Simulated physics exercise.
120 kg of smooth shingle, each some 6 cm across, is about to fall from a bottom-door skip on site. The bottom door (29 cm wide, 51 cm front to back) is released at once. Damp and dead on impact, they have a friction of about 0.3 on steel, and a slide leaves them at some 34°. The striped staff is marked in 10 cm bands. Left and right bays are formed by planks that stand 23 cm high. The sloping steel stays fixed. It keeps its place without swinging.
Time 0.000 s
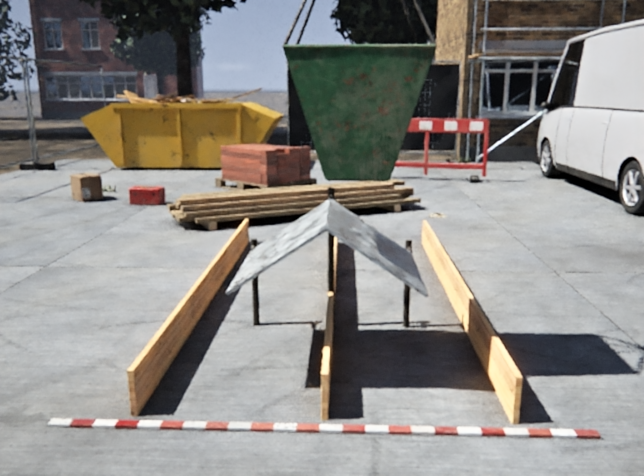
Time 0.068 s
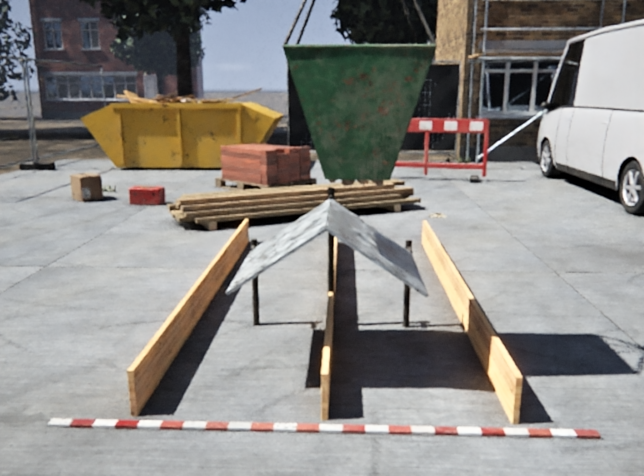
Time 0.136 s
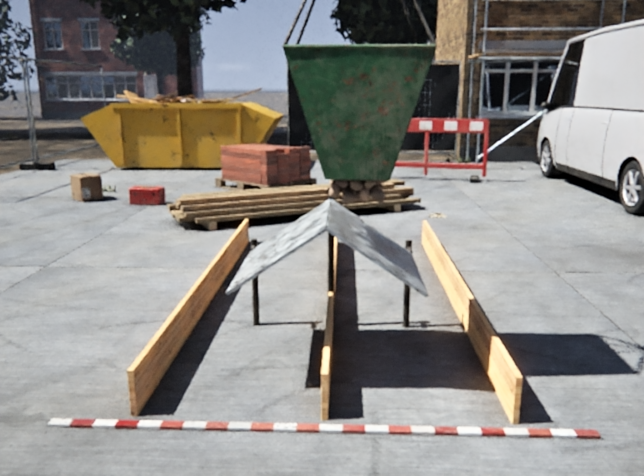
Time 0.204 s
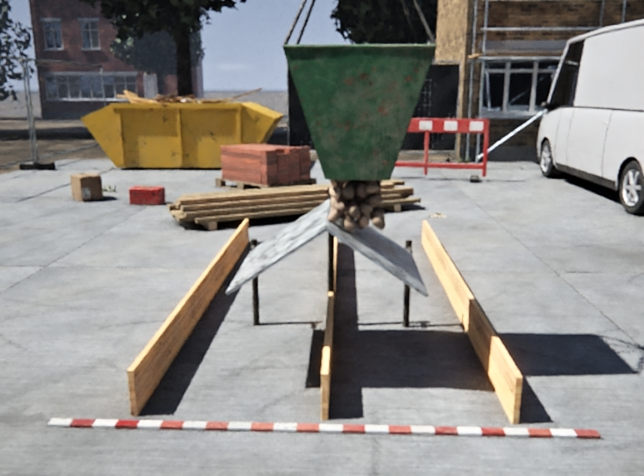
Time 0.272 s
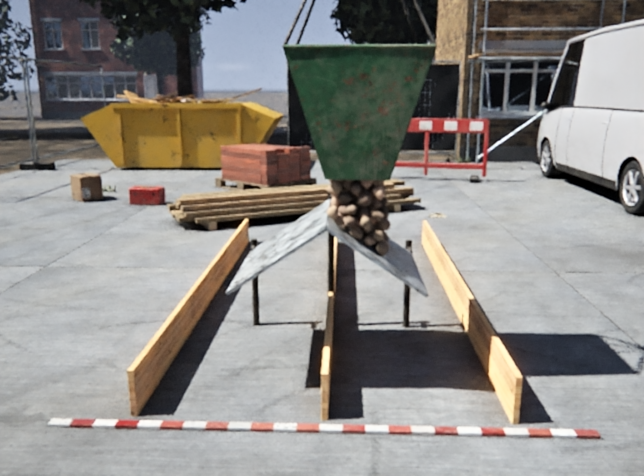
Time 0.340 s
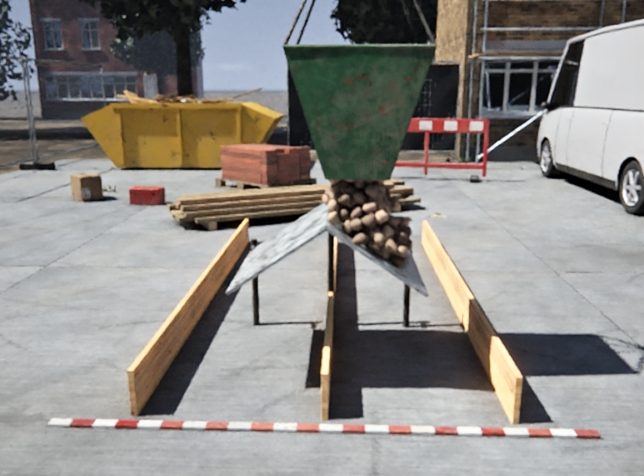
On a paved building site, a green skip hangs above a small peaked roof of grey boards set between wooden planks. Rounded brown lumps emerge from its underside, drop onto the ridge, then spread down the right-hand slope in a thickening cluster, while the left slope stays mostly bare.
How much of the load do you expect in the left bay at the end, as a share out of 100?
About 3 out of 100 of it.
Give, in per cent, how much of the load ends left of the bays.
About 0 per cent of it.
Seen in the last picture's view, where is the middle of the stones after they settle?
I'd point to somewhere near (458, 360).
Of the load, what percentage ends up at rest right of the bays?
I'd say close to 15 per cent.
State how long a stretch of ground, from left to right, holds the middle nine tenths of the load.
It spans roughly 100 centimetres.
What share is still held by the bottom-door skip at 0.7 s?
Some 0 per cent is still held.
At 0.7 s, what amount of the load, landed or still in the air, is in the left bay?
Share: Around 0 %.
After 0.7 s, 0 % in the bottom-door skip, 46 % on the steel, 50 % falling or lying in the right bay, 4 % falling or lying right of the bays; the stones farthest right are at (513, 333).
After 1.1 s, 0 % in the bottom-door skip, 3 % on the steel, 3 % falling or lying in the left bay, 80 % falling or lying in the right bay, 14 % falling or lying right of the bays; the stones farthest right are at (607, 360).
After 1.7 s, 0 % in the bottom-door skip, 3 % falling or lying in the left bay, 82 % falling or lying in the right bay, 15 % falling or lying right of the bays.
After 2.6 s, 0 % in the bottom-door skip, 3 % falling or lying in the left bay, 82 % falling or lying in the right bay, 15 % falling or lying right of the bays.
After 4.5 s, 0 % in the bottom-door skip, 3 % in the left bay, 82 % in the right bay, 15 % right of the bays.
